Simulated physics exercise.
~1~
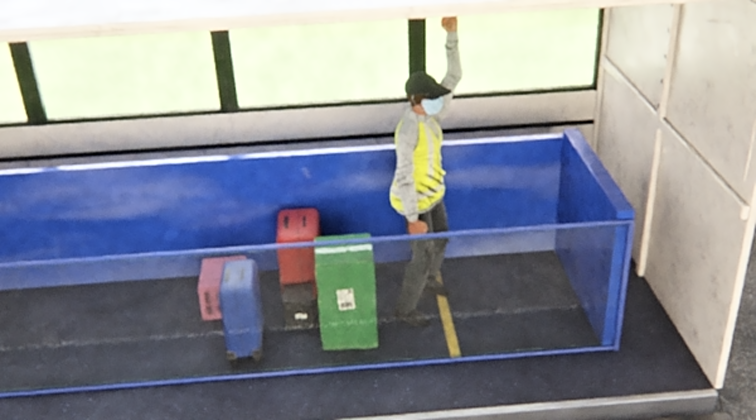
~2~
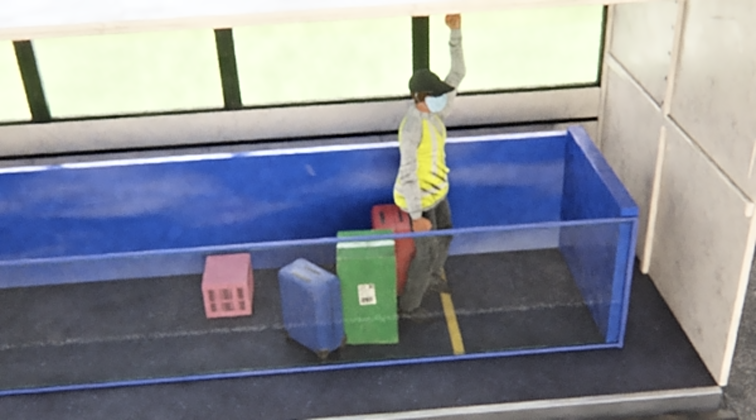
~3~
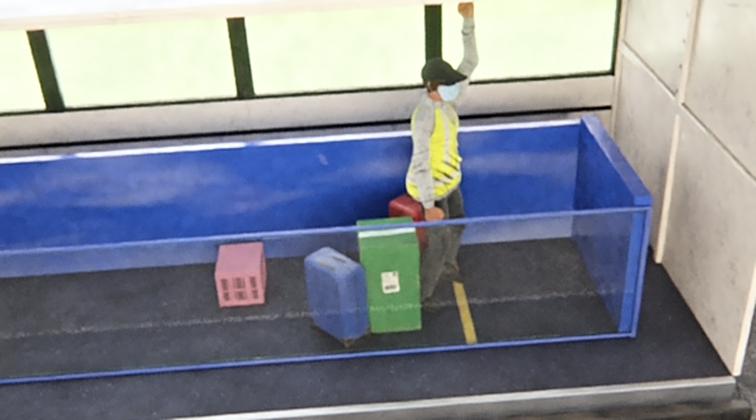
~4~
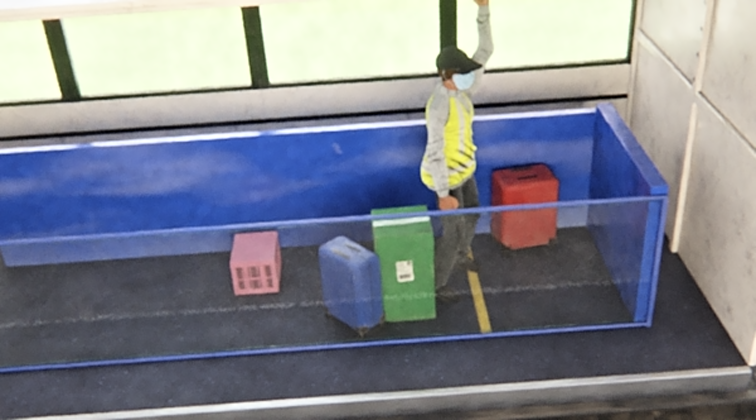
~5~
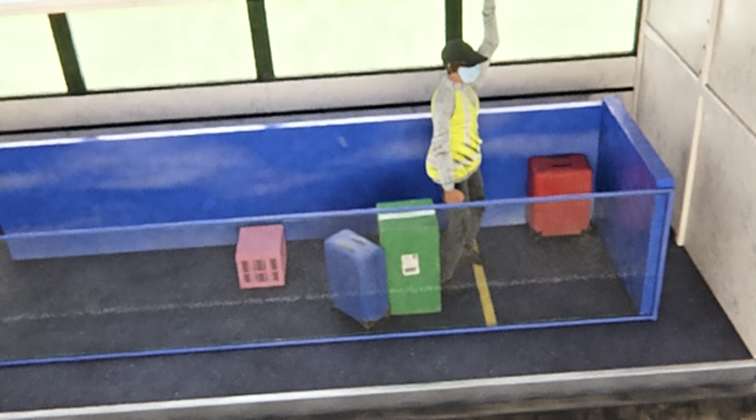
The clip shows a masked passenger in a yellow vest standing with one arm raised in a blue-walled bay as a red case rolls right, passing behind them and over the yellow line, while a blue case and green bag shift right but stop short, and a pink crate stays put.
